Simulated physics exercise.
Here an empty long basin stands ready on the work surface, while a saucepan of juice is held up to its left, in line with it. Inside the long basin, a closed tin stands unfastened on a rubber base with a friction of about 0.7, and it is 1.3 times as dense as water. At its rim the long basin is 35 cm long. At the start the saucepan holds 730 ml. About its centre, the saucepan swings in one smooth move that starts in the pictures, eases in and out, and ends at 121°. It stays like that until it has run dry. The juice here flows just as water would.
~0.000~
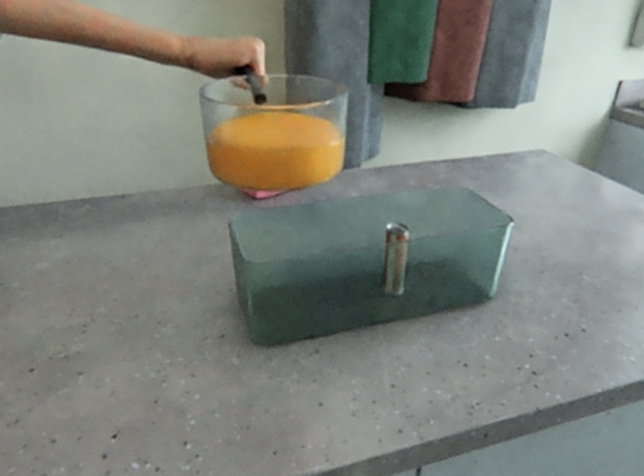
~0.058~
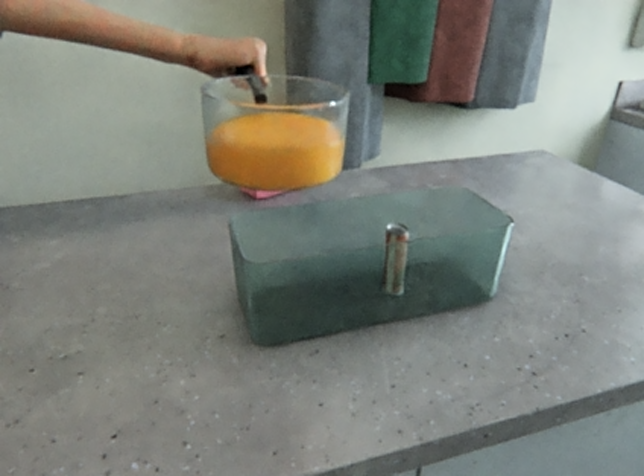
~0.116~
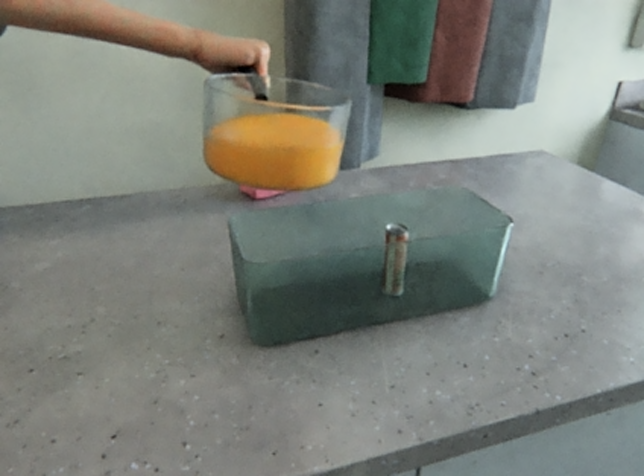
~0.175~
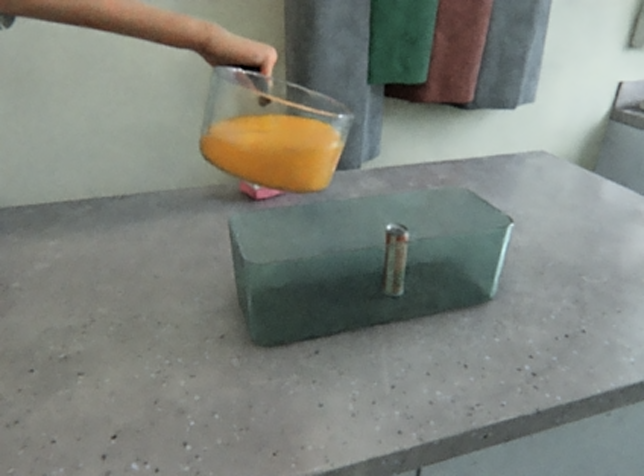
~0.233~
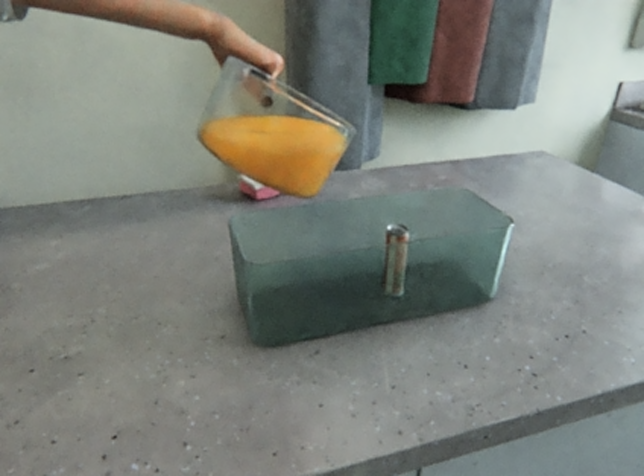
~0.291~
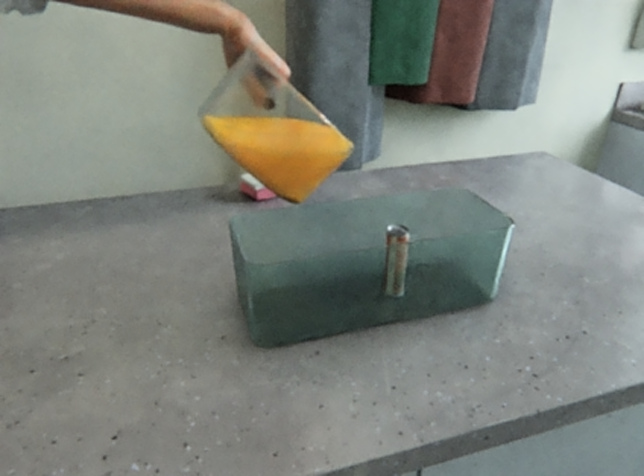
A hand at upper left grips a clear saucepan of orange juice above a grey speckled worktop, seen from slightly above by a still camera. Below and to its right sits an empty, long, greenish see-through basin with a small metallic tin inside, while green, maroon and grey cloths hang behind. The saucepan starts level, then tilts steadily further clockwise, its right side dipping as the juice shifts toward that lower side.
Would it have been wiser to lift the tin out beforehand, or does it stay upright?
It's going to keep its balance.
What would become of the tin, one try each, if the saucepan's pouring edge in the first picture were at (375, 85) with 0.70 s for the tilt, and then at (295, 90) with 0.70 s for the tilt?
Trial 1 - tin tips; trial 2 - tin stays standing.
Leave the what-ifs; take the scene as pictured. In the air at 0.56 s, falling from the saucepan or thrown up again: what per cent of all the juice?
Close to 28 in a hundred.
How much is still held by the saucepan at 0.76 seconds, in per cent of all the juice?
Share remaining: Approx. 3 %.
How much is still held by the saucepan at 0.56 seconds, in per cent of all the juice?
Close to 22 percent of the liquid remains at that time.
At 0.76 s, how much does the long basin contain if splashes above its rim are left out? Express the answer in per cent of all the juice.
Around 92 parts in a hundred.
By 0.56 s the tilt is 110° and 22 per cent is still to pour; the tin stands where it began.
By 0.76 s the tilt is 121° and 3 per cent is still to pour; the tin stands where it began.
By 0.97 s the tilt is 121° and 0 per cent is still to pour; the tin stands where it began.
By 1.20 s the tilt is 121° and 0 per cent is still to pour; the tin stands where it began.
At rest the tin stands where it began.
